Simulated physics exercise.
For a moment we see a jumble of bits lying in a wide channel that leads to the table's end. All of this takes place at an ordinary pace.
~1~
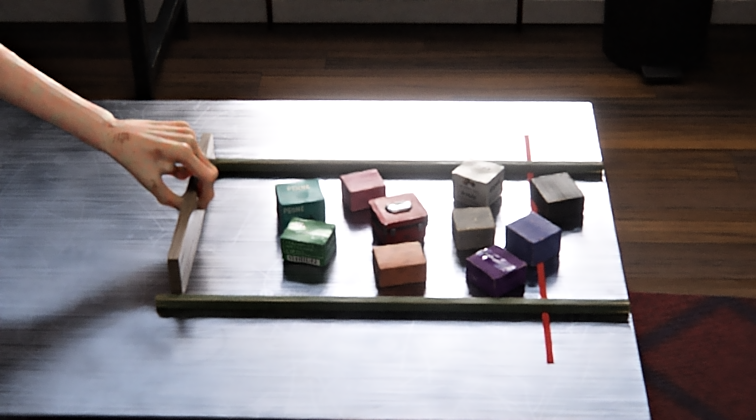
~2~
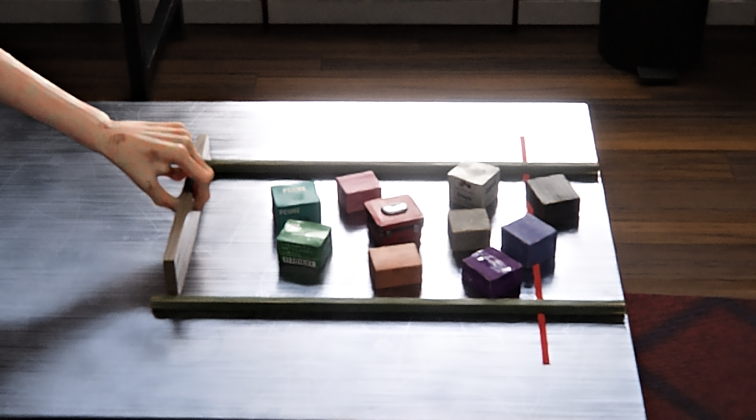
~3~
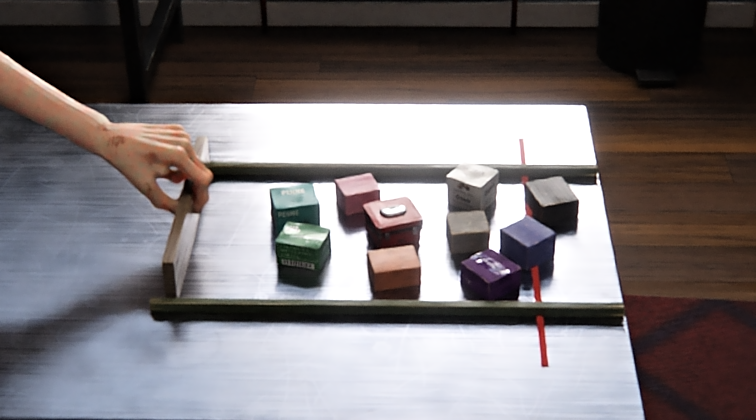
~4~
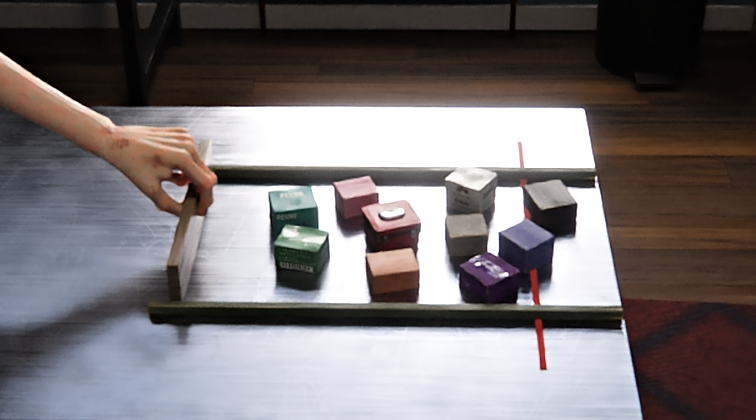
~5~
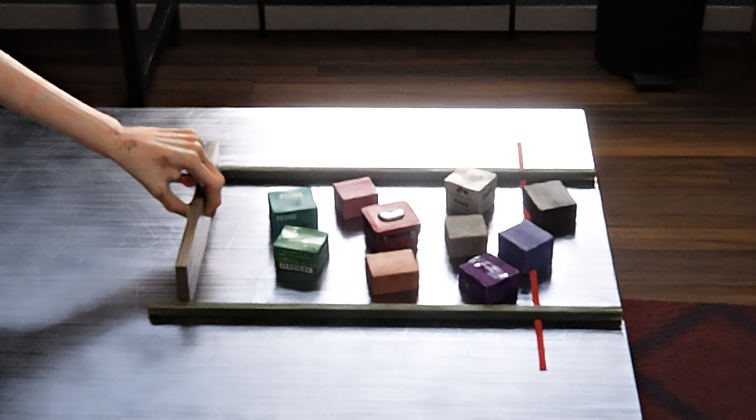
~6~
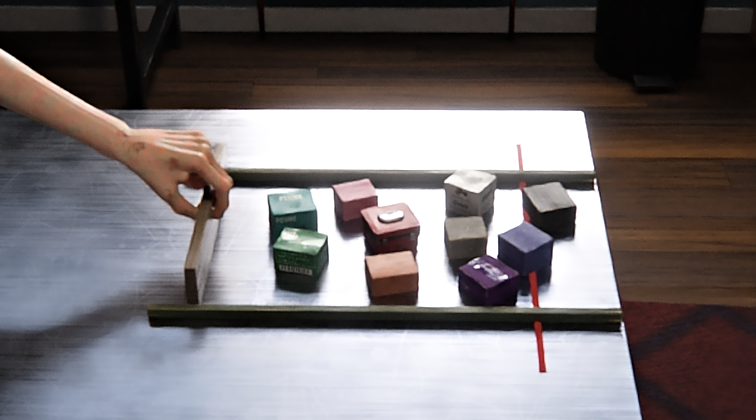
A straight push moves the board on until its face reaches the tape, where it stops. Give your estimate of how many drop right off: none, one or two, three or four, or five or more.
The tally of drops is above two and under five.
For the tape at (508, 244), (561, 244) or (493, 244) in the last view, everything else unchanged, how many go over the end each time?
Floor tally per try: 2 / 6 / 1.
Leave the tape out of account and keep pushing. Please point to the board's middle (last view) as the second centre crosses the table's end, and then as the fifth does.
I'd say close to (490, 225), and after that close to (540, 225).
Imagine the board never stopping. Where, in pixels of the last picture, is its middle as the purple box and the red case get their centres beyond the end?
Approx. (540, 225) for the first, approx. (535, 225) for the second.
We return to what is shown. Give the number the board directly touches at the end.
It touches 4.
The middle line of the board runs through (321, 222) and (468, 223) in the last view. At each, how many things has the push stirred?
Counting first: 4, next 10.
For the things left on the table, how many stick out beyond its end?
The tally is 2.
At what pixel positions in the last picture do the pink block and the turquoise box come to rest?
Around (541, 193) and around (551, 219).
A little later, none off yet; black block at rest near (549, 205); blue block at rest near (525, 248); purple box at rest near (488, 280).
Next, none off yet; black block at rest near (549, 205); blue block shifted about its own width near (591, 254); purple box shifted a little near (509, 282).
When it is over, the number that fall off is three or four; down, grey block, blue block and black block.
